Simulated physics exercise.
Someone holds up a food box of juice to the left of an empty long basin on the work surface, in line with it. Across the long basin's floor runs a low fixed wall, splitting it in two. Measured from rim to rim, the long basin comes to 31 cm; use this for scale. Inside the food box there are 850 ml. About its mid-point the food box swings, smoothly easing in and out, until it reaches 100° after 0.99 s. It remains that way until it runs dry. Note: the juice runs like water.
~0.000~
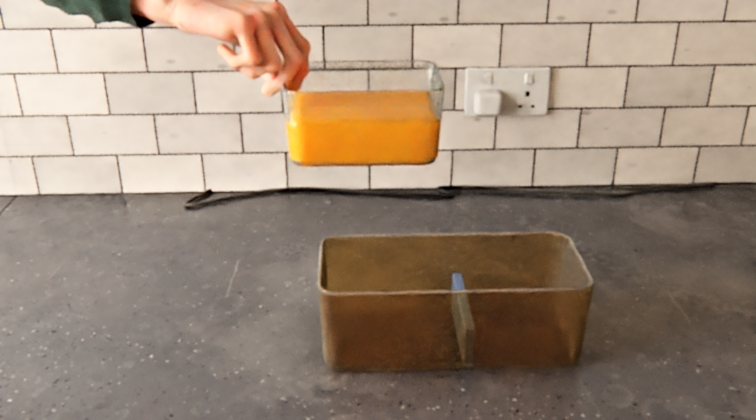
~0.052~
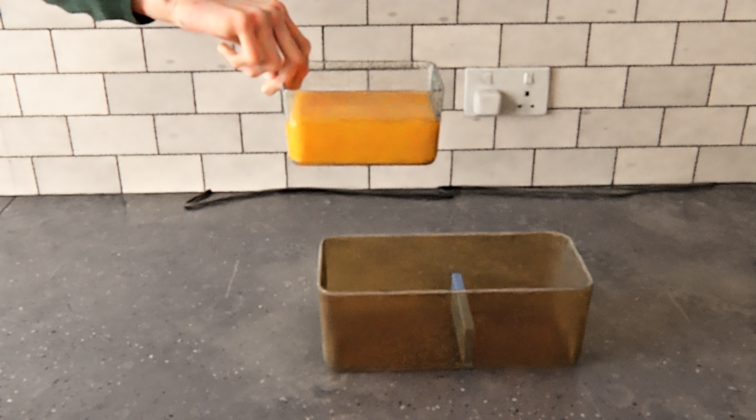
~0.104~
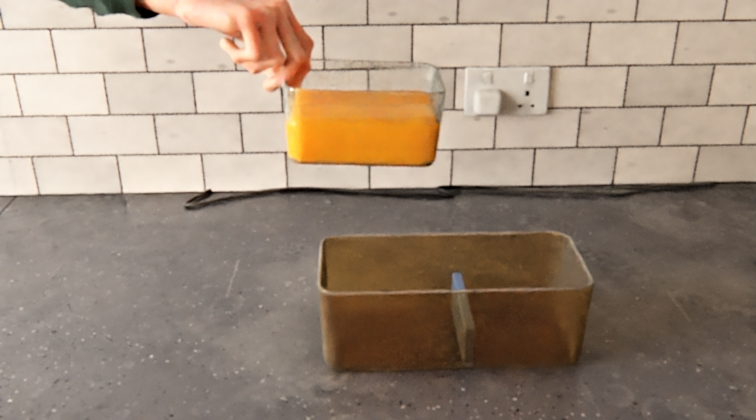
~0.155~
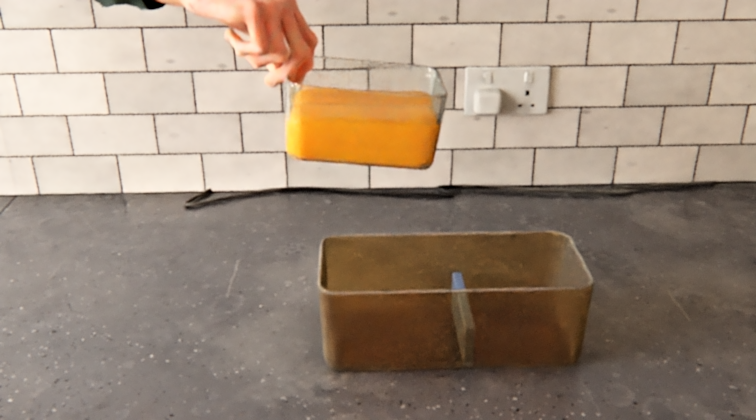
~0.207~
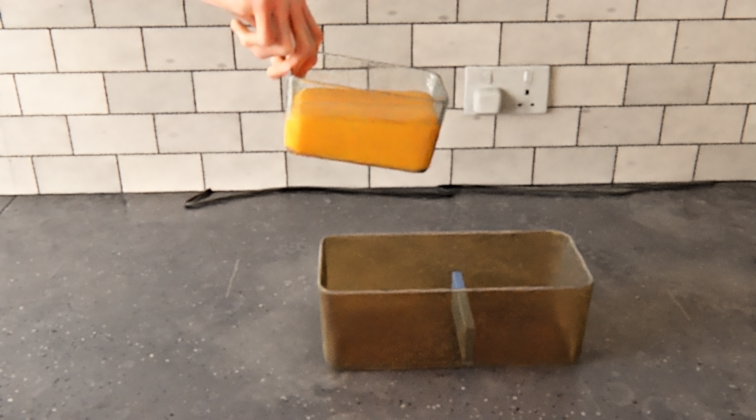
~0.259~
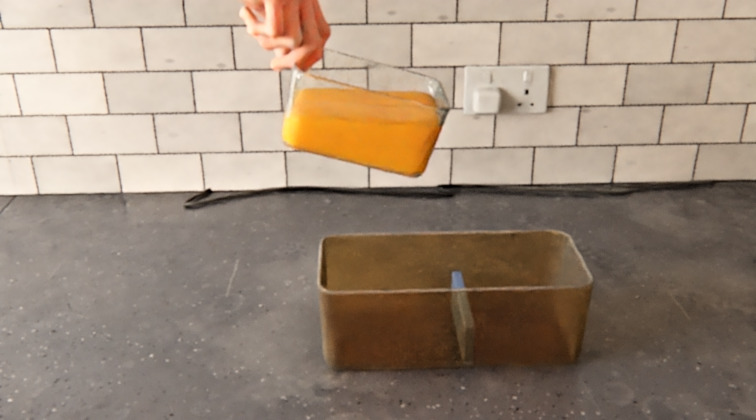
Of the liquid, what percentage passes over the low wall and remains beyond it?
The far part has about 60 per cent.
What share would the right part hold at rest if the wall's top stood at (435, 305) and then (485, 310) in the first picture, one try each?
Respectively close to 85 and 40 %.
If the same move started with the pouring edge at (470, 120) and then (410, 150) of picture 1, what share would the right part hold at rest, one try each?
Respectively 80 and 15 %.
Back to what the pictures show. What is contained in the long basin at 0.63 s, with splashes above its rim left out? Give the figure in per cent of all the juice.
Near 7 in a hundred.
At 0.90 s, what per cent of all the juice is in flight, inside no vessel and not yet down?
Airborne fraction: Approx. 14 %.
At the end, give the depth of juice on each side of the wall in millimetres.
Around 14 mm deep on the left, around 30 mm deep on the right.
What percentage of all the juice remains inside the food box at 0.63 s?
Near 52 in a hundred.
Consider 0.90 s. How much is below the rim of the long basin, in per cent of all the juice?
Some 68 percent of the total.
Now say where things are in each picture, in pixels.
It leans 0°; its right rim is at (439, 77); the juice meets the walls at (291, 105) and (434, 103); the long basin's rim runs from (321, 265) to (581, 260); the wall's top is at (463, 300), in the first picture.
It leans 1°; its right rim is at (439, 77); the juice meets the walls at (291, 105) and (434, 103), in the second picture.
It leans 3°; its right rim is at (440, 80); the juice meets the walls at (291, 103) and (435, 103), in the third picture.
It leans 6°; its right rim is at (442, 84); the juice meets the walls at (291, 102) and (435, 104), in the fourth picture.
It leans 10°; its right rim is at (443, 89); the juice meets the walls at (292, 101) and (434, 104), in the fifth picture.
It leans 16°; its right rim is at (444, 96); the juice meets the walls at (291, 101) and (437, 105), in the sixth picture.
By 0.63 s the tilt is 70° and 53 per cent is still to pour, 0 is left of the wall and 6 right of it.
By 0.90 s the tilt is 98° and 14 per cent is still to pour, 8 is left of the wall and 60 right of it.
By 1.18 s the tilt is 100° and 2 per cent is still to pour, 29 is left of the wall and 60 right of it.
By 1.49 s the tilt is 100° and 0 per cent is still to pour, 33 is left of the wall and 60 right of it.
At rest 33 per cent lies left of the wall, 60 right of it and 6 outside.
